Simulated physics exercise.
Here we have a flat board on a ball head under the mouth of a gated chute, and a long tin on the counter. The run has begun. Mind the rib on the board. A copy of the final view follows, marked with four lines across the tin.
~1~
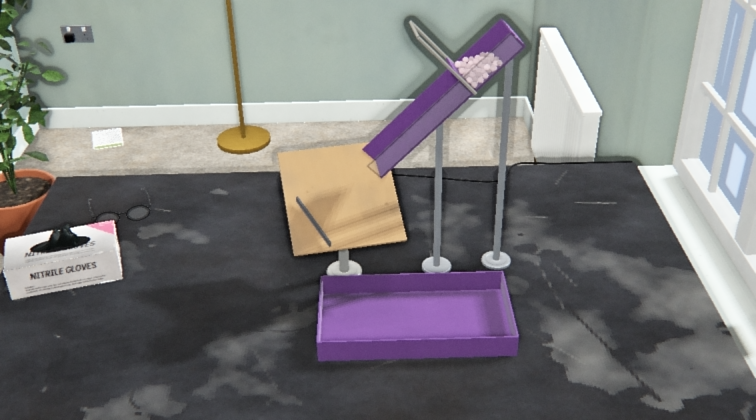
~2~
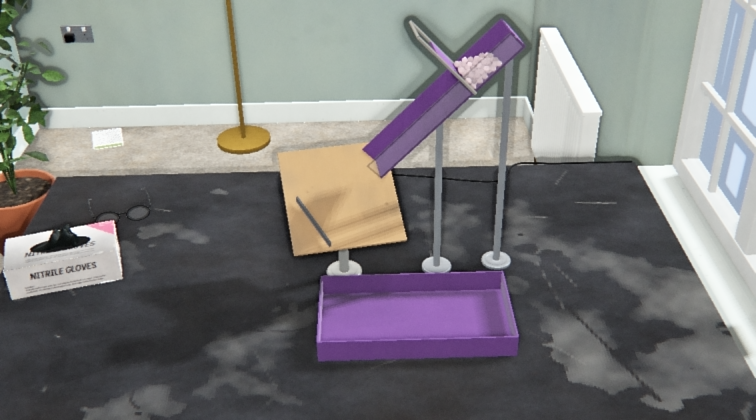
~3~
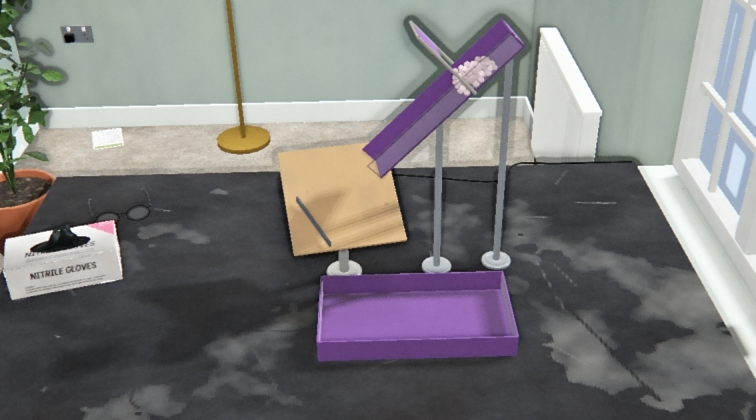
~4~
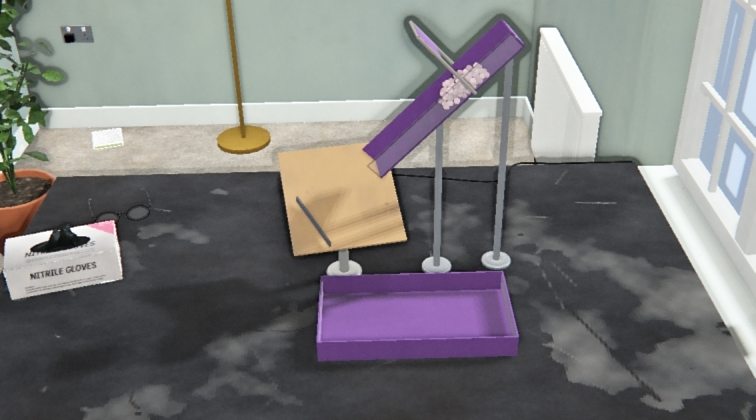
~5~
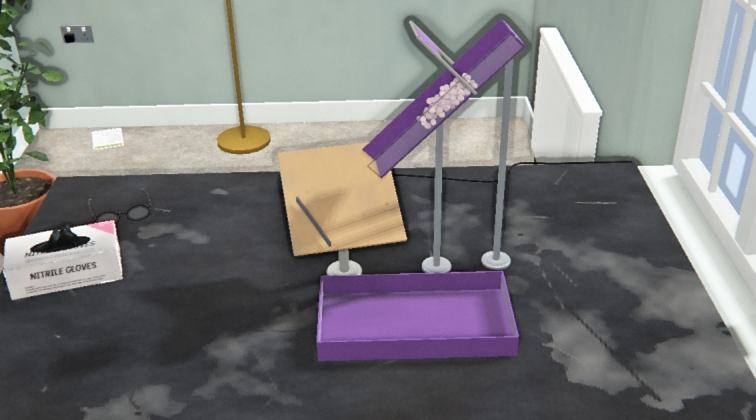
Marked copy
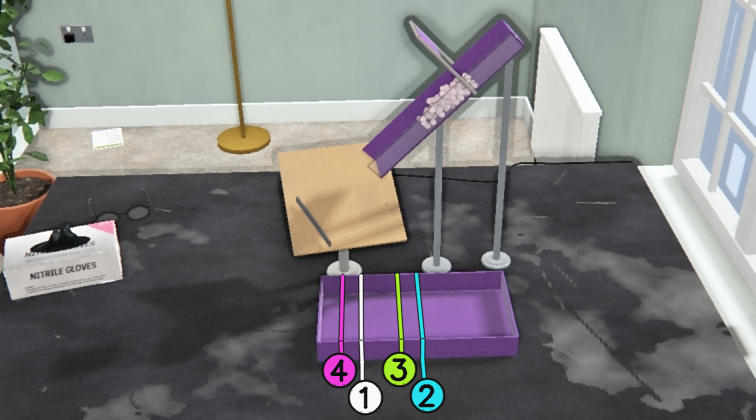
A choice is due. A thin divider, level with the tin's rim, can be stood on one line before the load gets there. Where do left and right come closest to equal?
1 works best here.
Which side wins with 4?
Right.
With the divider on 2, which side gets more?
Left.
On the marked copy, line 1 crosses the front rim at (361, 341); line 2 crosses the front rim at (422, 339); line 3 crosses the front rim at (401, 340); line 4 crosses the front rim at (341, 341).
If 1 is chosen, of what is caught, about two thirds on the left of the divider, about a third on the right.
If 2 is chosen, of what is caught, nearly all on the left of the divider, a stray few on the right.
If 3 is chosen, of what is caught, nearly all on the left of the divider, a small part on the right.
If 4 is chosen, of what is caught, a small part on the left of the divider, nearly all on the right.
